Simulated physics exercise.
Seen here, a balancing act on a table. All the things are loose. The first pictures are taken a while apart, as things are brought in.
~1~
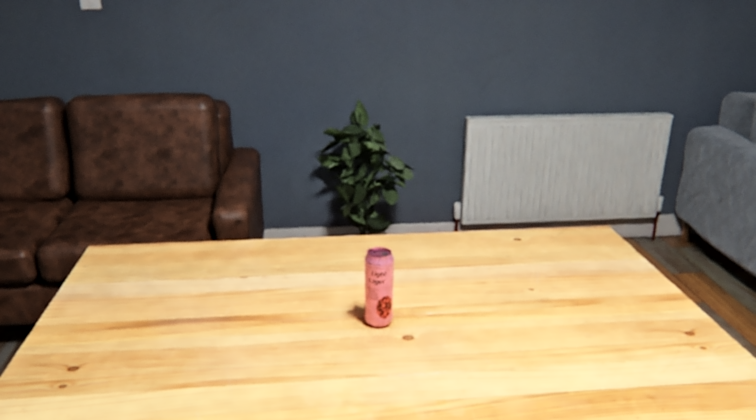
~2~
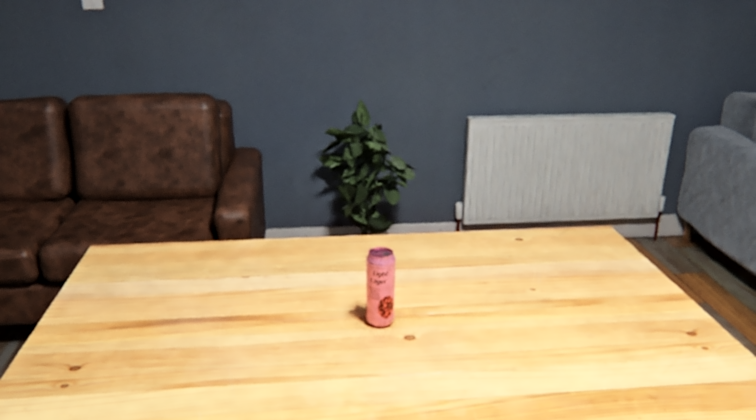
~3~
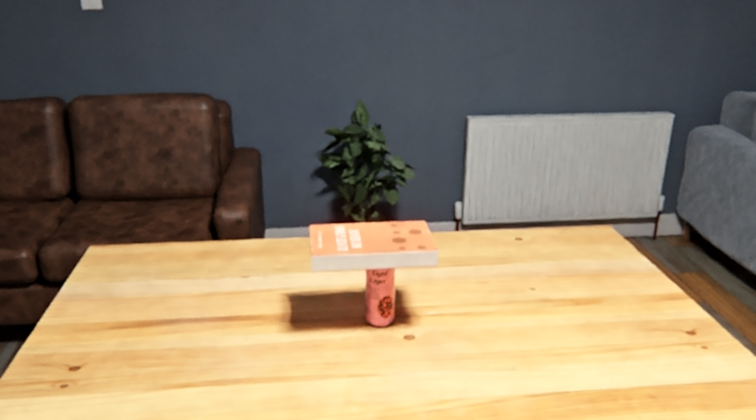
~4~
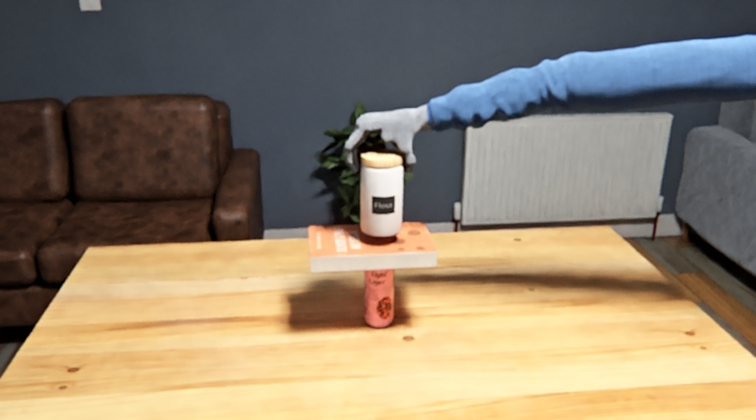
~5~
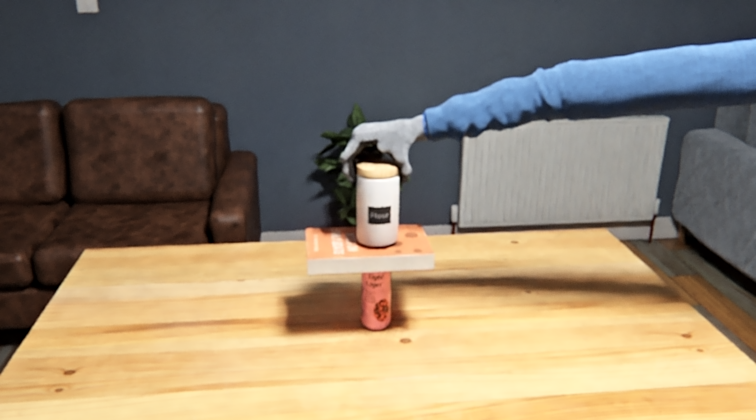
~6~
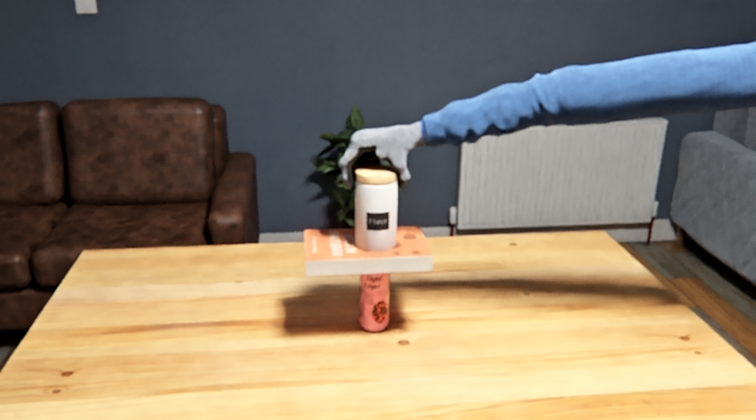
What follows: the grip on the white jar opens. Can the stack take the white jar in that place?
Outcome: The stack stays up.
Then, 0.20 s after the last picture, nothing has stirred.
Then, 0.40 s after the last picture, white jar resting near (376, 208).
At rest, all 3 in place. Seen from the same camera at the end, white jar near (376, 208). The stack keeps its balance.
